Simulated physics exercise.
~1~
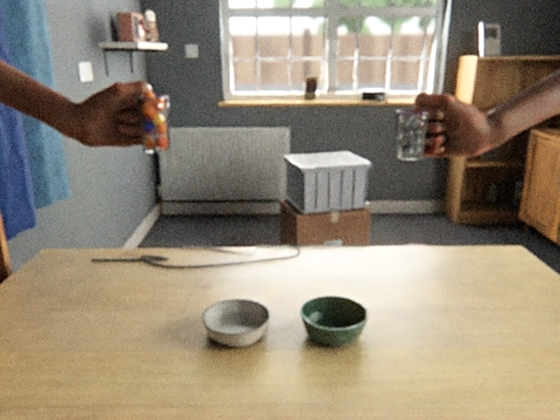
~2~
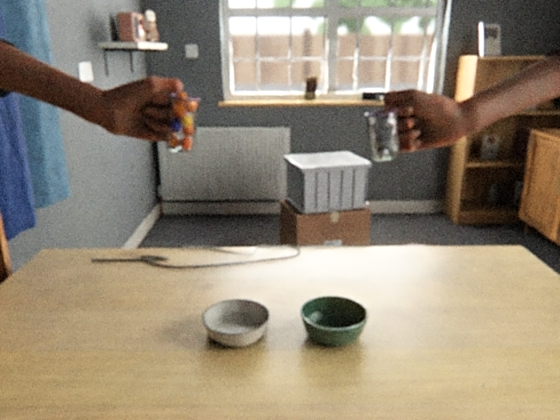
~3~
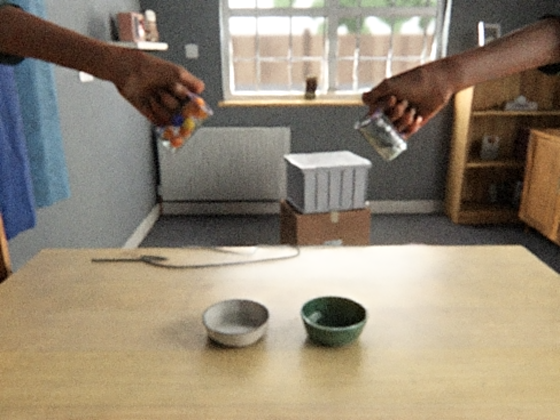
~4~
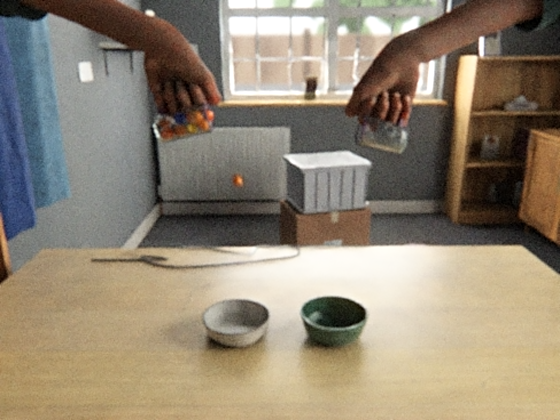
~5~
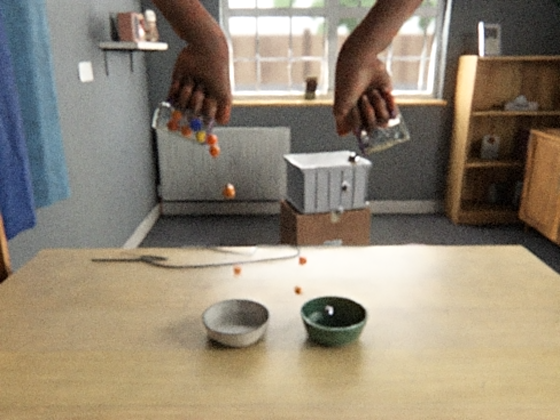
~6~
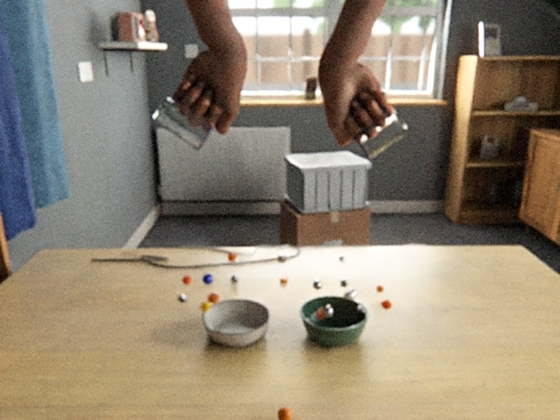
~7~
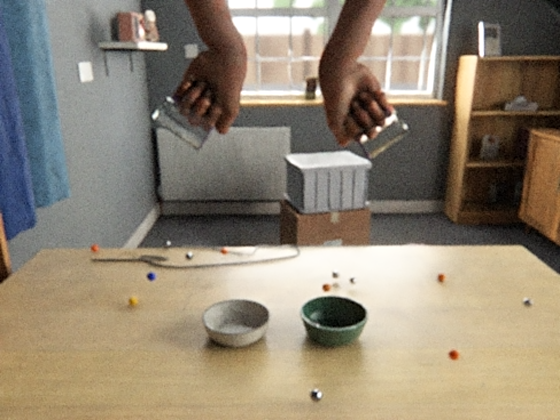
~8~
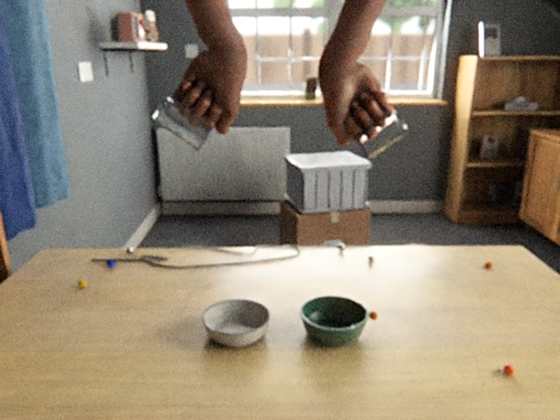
Two hands tipped clear cups of small colourful beads over a grey bowl and a green bowl on a wooden table, and the beads fell, bounced and scattered, with all the left ones and most of the right ones missing the bowls.
